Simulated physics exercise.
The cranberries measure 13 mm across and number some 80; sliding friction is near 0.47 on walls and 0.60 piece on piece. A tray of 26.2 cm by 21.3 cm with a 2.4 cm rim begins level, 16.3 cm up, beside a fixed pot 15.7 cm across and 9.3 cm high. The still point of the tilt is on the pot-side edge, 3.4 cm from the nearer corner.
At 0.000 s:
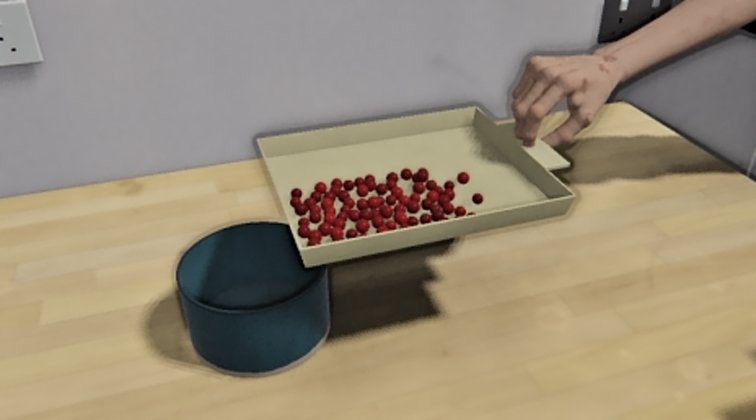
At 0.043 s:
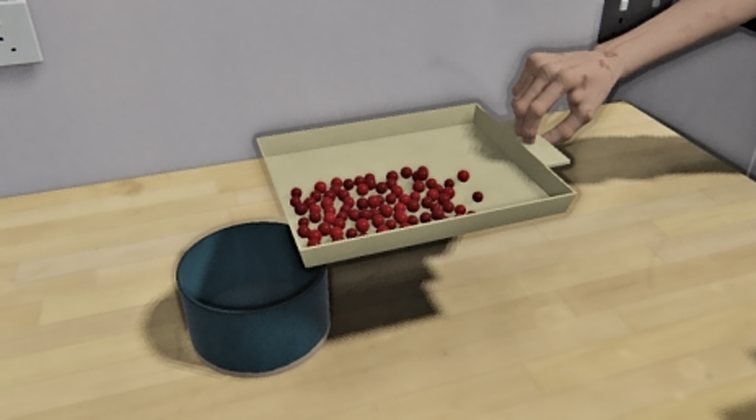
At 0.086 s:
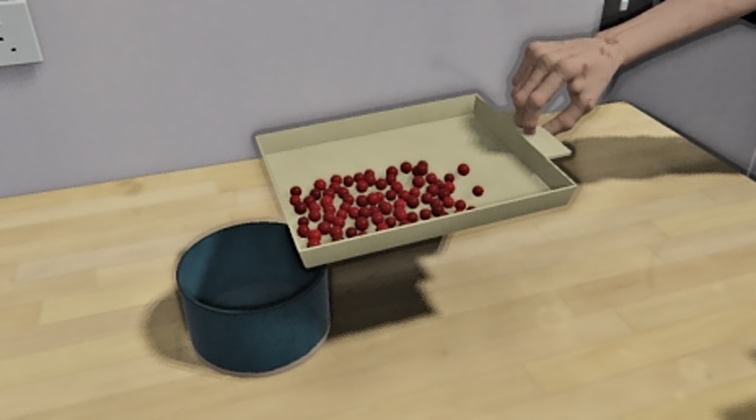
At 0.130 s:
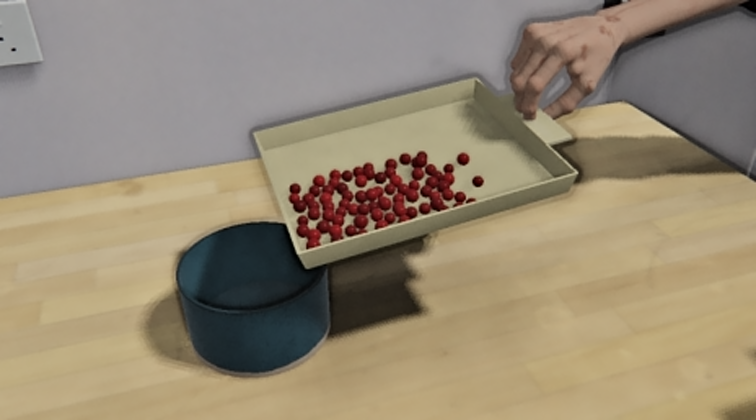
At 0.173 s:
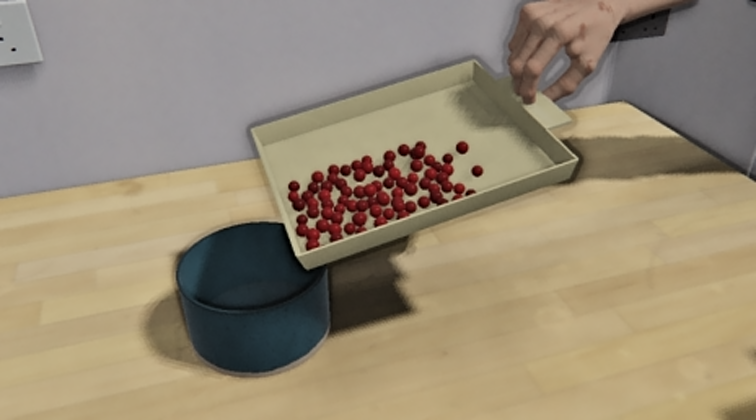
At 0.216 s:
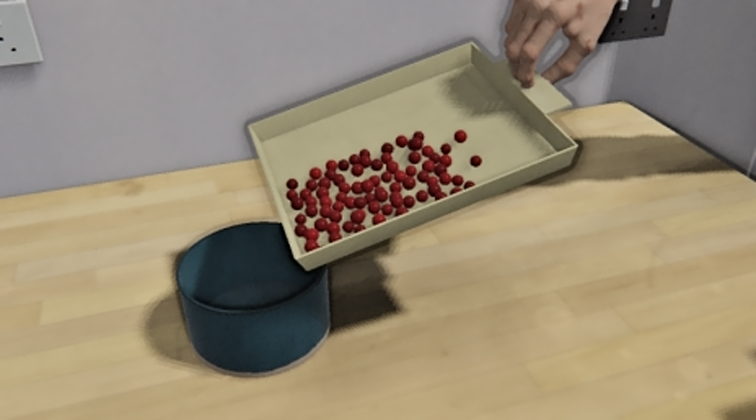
The footage shows a hand at the right end of a shallow cream tray of small red berries, its left edge above a dark blue pot, as the right side rises and the tray tilts down leftward, the berries shifting little.
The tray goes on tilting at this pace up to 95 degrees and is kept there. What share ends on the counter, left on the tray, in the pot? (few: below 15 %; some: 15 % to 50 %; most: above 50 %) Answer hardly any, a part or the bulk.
On the counter: The bulk; left on the tray: Hardly any; in the pot: Hardly any.
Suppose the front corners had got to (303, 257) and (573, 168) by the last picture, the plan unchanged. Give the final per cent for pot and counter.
Pot 0, counter 100.
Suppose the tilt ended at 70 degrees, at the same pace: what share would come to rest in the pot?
In that case some 0 per cent.
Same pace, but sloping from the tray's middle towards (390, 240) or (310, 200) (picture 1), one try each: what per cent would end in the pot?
About 0 and 70 per cent.
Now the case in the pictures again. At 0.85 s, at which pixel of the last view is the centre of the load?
Near (304, 194).
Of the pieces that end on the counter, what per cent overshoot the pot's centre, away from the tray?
Some 70 per cent.
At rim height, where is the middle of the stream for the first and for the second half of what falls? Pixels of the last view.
At about (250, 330), then at (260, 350).
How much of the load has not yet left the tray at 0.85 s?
Roughly 100 per cent.
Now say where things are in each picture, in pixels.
The first picture shows tray tilt 0 degrees, front corners at (305, 245) and (568, 194); middle of the pieces at (373, 203); pot at (253, 263).
The second picture shows tray tilt 1 degrees, front corners at (305, 245) and (569, 191); middle of the pieces at (373, 202).
The third picture shows tray tilt 3 degrees, front corners at (304, 246) and (569, 184), lowest corner left front; middle of the pieces at (373, 199).
The fourth picture shows tray tilt 7 degrees, front corners at (303, 248) and (570, 172), lowest corner left front; middle of the pieces at (372, 195).
The fifth picture shows tray tilt 11 degrees, front corners at (301, 250) and (570, 158), lowest corner left front; middle of the pieces at (382, 197).
The sixth picture shows tray tilt 16 degrees, front corners at (300, 253) and (569, 145), lowest corner left front; middle of the pieces at (380, 192); pot at (253, 263). Its pace works out near 100 degrees a second.
After 0.60 s, tilt 54 degrees; the tray holds 100 %, the pot 0 %.
After 0.85 s, tilt 80 degrees; the tray holds 100 %, the pot 0 %.
Then, at 1.21 s, tilt 95 degrees; the tray holds 25 %, the pot 0 %.
By 2.2 s all is still; counter 95 %, tray 0 %, pot 5 %.
